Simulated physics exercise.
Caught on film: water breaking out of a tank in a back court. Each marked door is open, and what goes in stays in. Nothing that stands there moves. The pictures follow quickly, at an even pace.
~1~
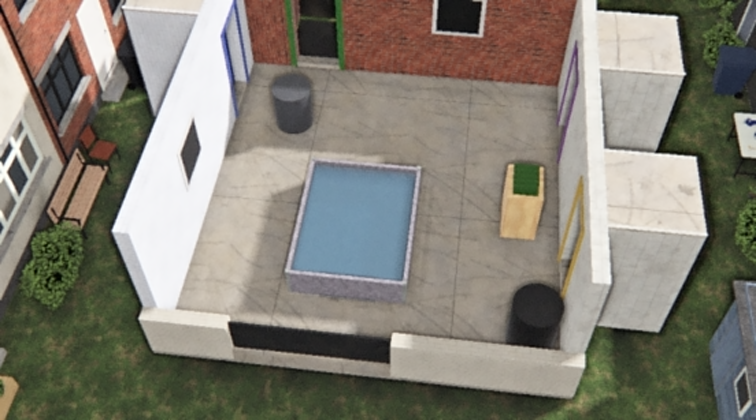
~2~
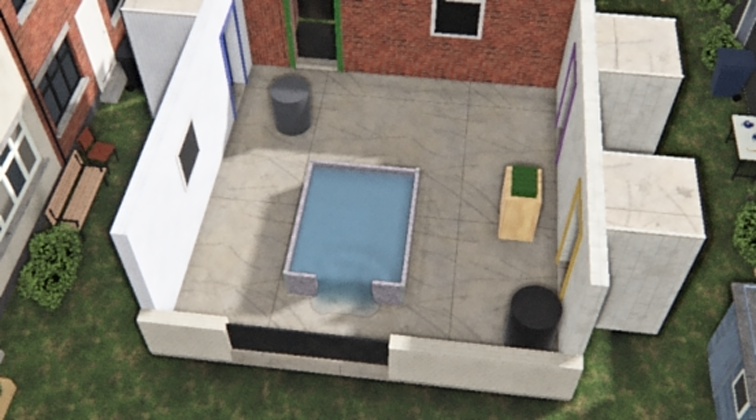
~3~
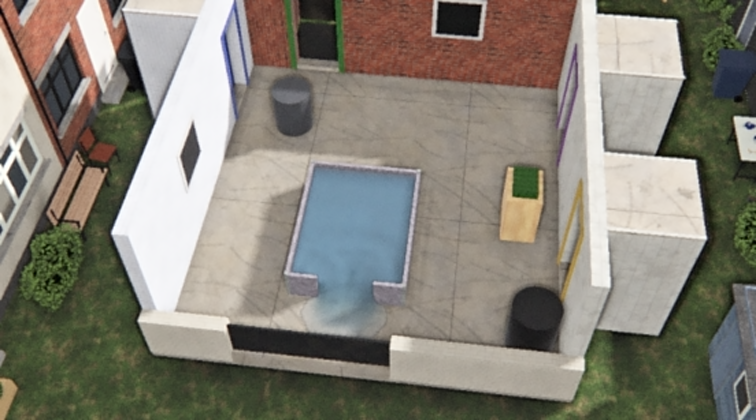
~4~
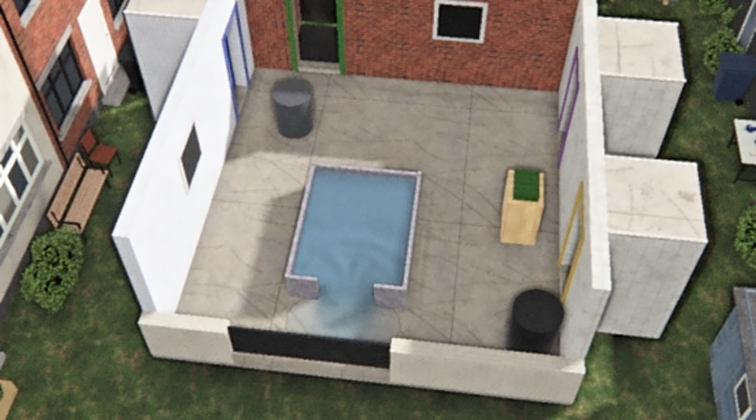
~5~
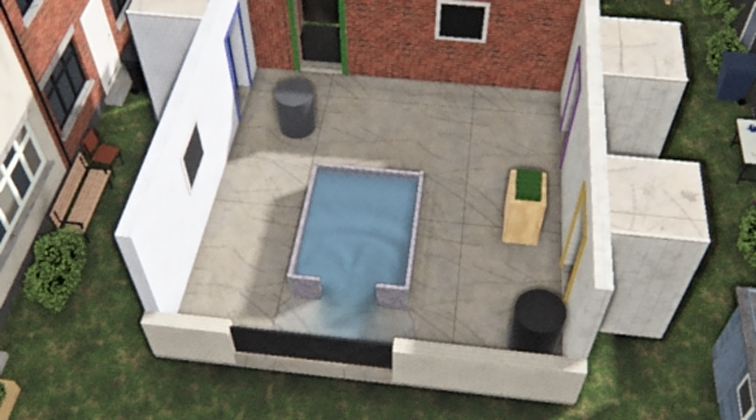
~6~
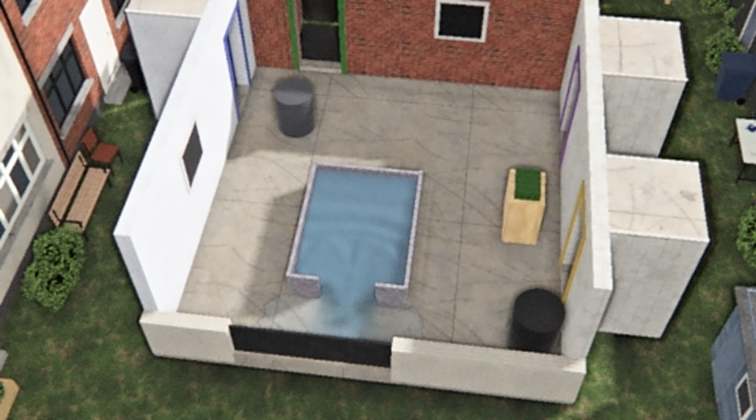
A square stone tank of still blue water sat in a walled courtyard; then a gap opened in its front wall, and water poured out across the paving toward the low dark panel, rippling behind.
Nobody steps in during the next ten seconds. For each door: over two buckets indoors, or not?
The blue door stays under that; the purple door stays under that; the yellow door stays under that; the green door stays under that.
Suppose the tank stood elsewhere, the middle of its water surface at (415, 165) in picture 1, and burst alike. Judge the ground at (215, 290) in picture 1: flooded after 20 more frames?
Verdict: Awash.
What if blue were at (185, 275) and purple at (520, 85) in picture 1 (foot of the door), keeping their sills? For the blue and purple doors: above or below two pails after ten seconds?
The blue door passes that mark, the purple door takes less.
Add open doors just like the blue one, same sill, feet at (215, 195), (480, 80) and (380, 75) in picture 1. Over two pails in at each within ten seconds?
In that order: Is under, lets less in, stays under.
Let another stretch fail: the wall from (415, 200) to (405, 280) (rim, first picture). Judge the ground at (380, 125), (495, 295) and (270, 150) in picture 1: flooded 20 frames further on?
One after the other: Dry, covered, not flooded.
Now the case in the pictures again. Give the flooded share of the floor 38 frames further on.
Roughly 70 per cent.
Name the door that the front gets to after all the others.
The door marked green.
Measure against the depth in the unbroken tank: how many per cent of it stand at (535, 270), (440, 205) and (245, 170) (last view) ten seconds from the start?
In turn 12, 10 and 6 in a hundred.
A moment on, water covers 10 % of the floor; the blue door not reached, the purple door not reached, the yellow door not reached, the green door not reached.
Next, water covers 25 % of the floor; the blue door not reached, the purple door not reached, the yellow door not reached, the green door not reached.
Then, water covers 35 % of the floor; the blue door not reached, the purple door not reached, the yellow door wet at the sill, nothing in, the green door not reached.
Later, water covers 70 % of the floor; the blue door wet at the sill, nothing in, the purple door wet at the sill, nothing in, the yellow door wet at the sill, nothing in, the green door wet at the sill, nothing in.
In the end, water covers 95 % of the floor; the blue door under two buckets in, the purple door wet at the sill, nothing in, the yellow door wet at the sill, nothing in, the green door wet at the sill, nothing in.
